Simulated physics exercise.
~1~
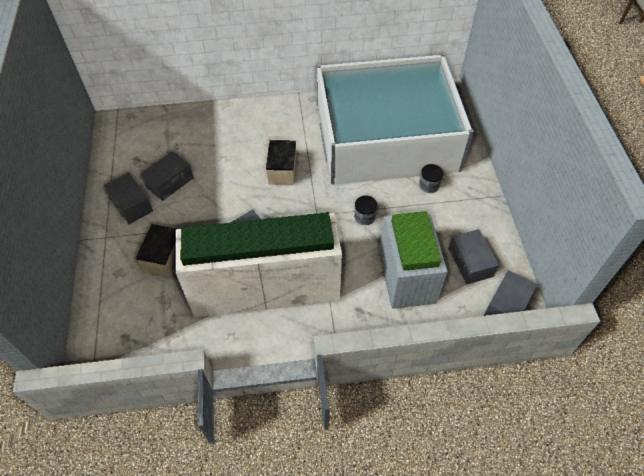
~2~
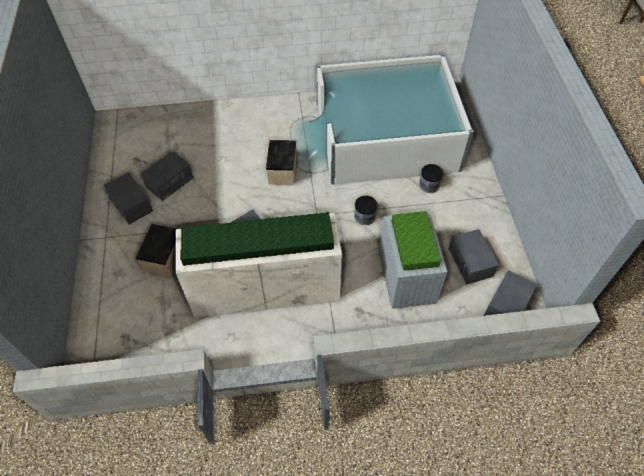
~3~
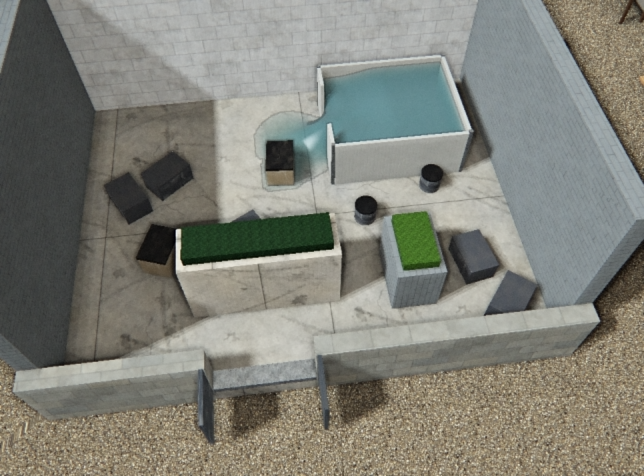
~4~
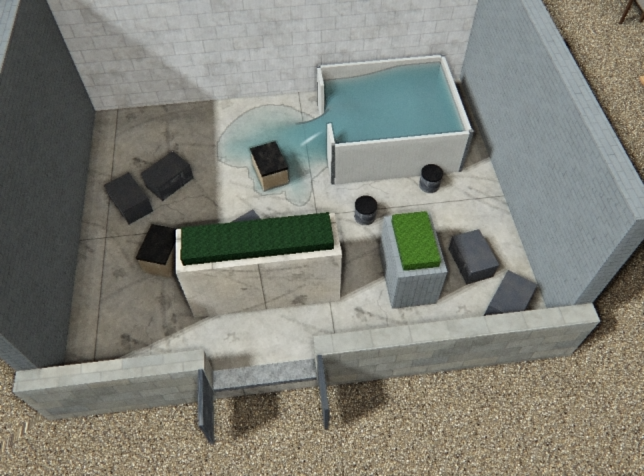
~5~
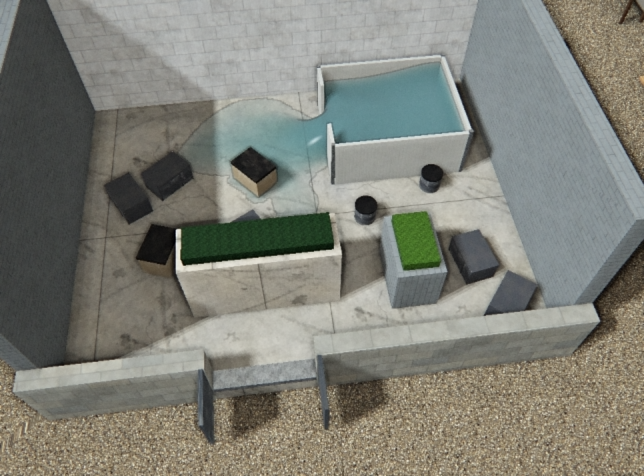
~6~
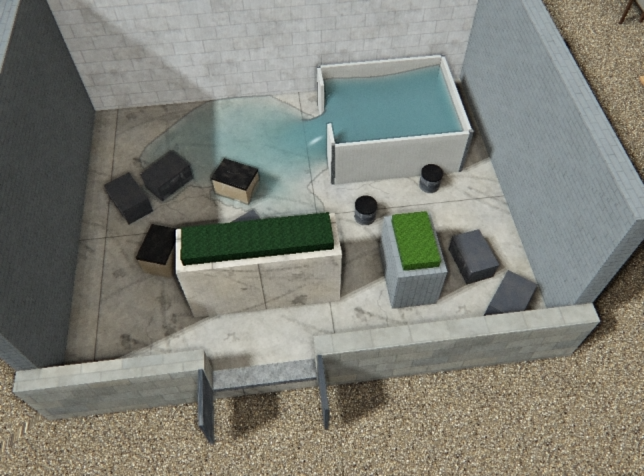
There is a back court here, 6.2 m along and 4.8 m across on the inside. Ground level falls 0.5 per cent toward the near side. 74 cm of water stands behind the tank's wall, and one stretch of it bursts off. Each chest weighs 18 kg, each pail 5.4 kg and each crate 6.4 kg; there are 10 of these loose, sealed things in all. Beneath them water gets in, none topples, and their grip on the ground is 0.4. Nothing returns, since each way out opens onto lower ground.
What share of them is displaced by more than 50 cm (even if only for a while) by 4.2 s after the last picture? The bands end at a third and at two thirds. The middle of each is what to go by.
A moderate share, a third or more but below two thirds.
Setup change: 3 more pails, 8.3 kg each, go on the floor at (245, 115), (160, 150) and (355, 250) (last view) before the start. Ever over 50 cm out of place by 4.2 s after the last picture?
Order as given: Goes farther, goes farther, stays inside it.
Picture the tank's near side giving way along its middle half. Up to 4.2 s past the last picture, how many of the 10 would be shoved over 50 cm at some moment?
That would give 9.
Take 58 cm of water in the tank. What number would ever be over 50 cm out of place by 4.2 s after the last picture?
Under that setup the answer is 5.
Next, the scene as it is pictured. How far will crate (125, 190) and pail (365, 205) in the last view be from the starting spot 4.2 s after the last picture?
Taking them in turn, I get 150 cm for the first and 0 cm for the second.
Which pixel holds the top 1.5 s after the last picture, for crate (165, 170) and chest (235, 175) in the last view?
About (124, 209) for the first and (113, 249) for the second.
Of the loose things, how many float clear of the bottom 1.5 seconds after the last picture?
The number is 4.
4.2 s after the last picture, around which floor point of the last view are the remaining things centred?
That lands at roughly (283, 277).
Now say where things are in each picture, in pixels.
In the first frame, a chest at (281, 154) rests on the ground; a crate at (165, 169), on the bottom; water covers 3.1 m2; 0 of 10 have shifted.
In the second frame, a chest at (281, 154), on the bottom; a crate at (165, 169), on the bottom; water covers 3.6 m2; 0 of 10 have shifted.
In the third frame, a chest at (279, 154), on the bottom; a crate at (165, 169), on the bottom; water covers 4.2 m2; 0 of 10 have shifted.
In the fourth frame, a chest at (269, 158) rests on the ground, 19 cm from its start; a crate at (165, 169), on the bottom; 5.1 m2 under water; 1 of 10 have shifted.
In the fifth frame, a chest at (253, 164), on the bottom, 44 cm from its start; a crate at (165, 169), on the bottom; 6.5 m2 under water; 1 of 10 have shifted.
In the sixth frame, a chest at (235, 173), on the bottom, 75 cm from its start; a crate at (165, 169) rests on the ground; water covers 8.2 m2; 1 of 10 have shifted.
Then, 0.4 s after the last picture 1 of 10 are over 50 cm from their spots; 0 afloat.
Then, 1.5 s after the last picture 5 of 10 are over 50 cm from their spots; 4 afloat.
Then, 2.8 s after the last picture 5 of 10 are over 50 cm from their spots; 4 afloat.
Then, 4.2 s after the last picture 5 of 10 are over 50 cm from their spots, and 5 have been at some point; 5 afloat.
